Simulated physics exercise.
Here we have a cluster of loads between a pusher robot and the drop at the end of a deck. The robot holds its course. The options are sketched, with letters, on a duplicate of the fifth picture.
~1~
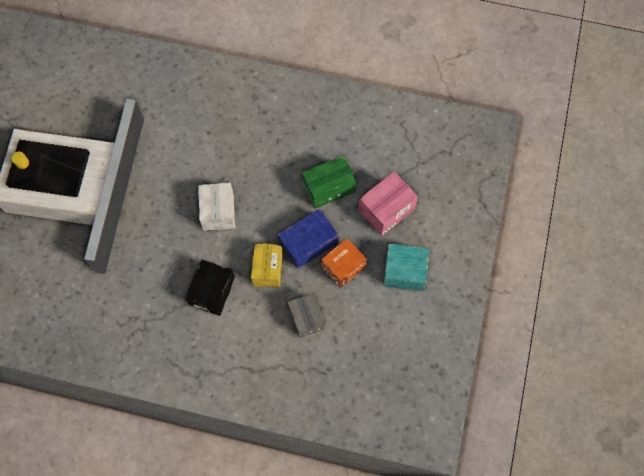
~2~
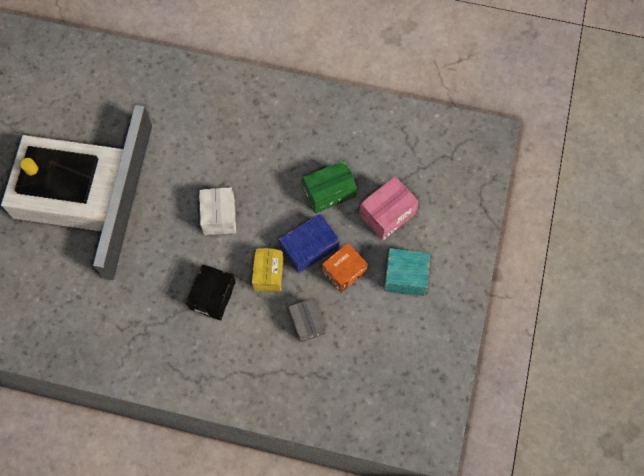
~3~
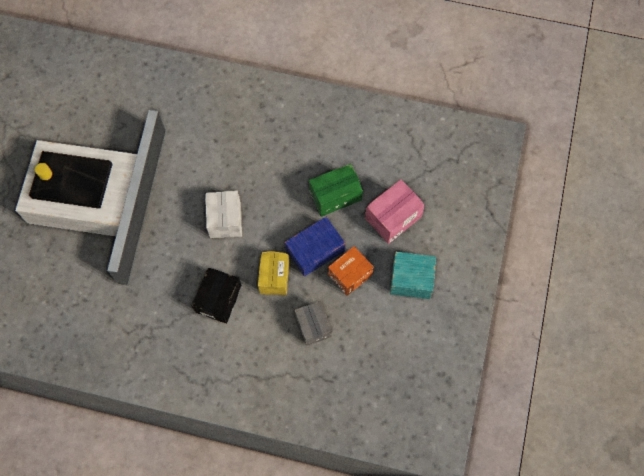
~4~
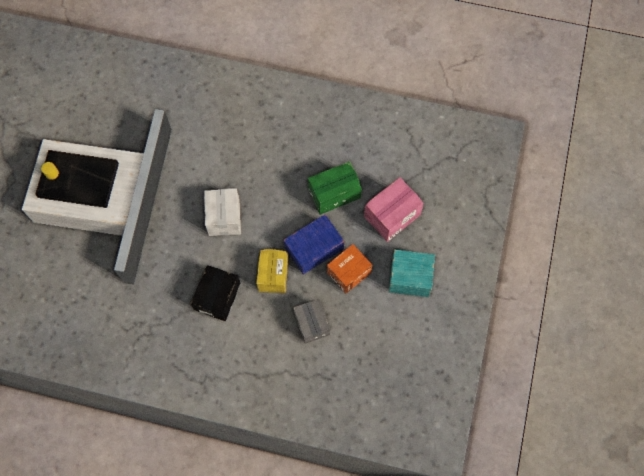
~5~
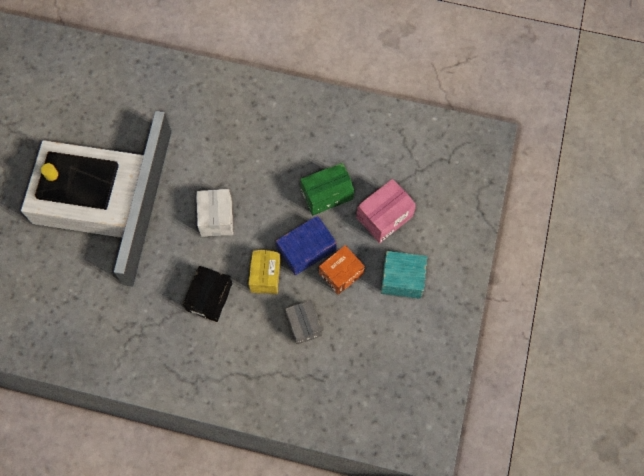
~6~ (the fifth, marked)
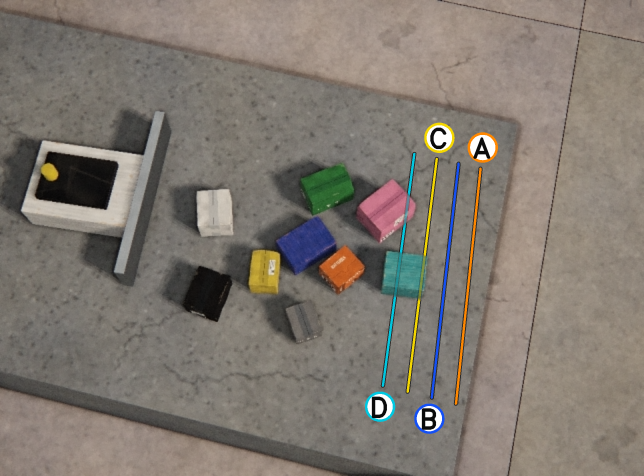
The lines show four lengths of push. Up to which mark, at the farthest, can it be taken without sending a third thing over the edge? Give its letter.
As far as mark C.
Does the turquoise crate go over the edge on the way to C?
Yes.
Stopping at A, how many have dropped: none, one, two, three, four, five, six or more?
Six or more.
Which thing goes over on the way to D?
The turquoise crate.
On the copy, A at (469, 280); B at (446, 274); C at (423, 269); D at (400, 264).
On C. First, robot (182, 204); black box (249, 304); yellow box (277, 271).
Then, robot (282, 227); turquoise crate (437, 282); orange box (398, 297).
Finally, robot (363, 246); turquoise crate over the edge; orange box (474, 322); one fallen.
By contrast, A drops seven; B drops five; D is within the limit but short.
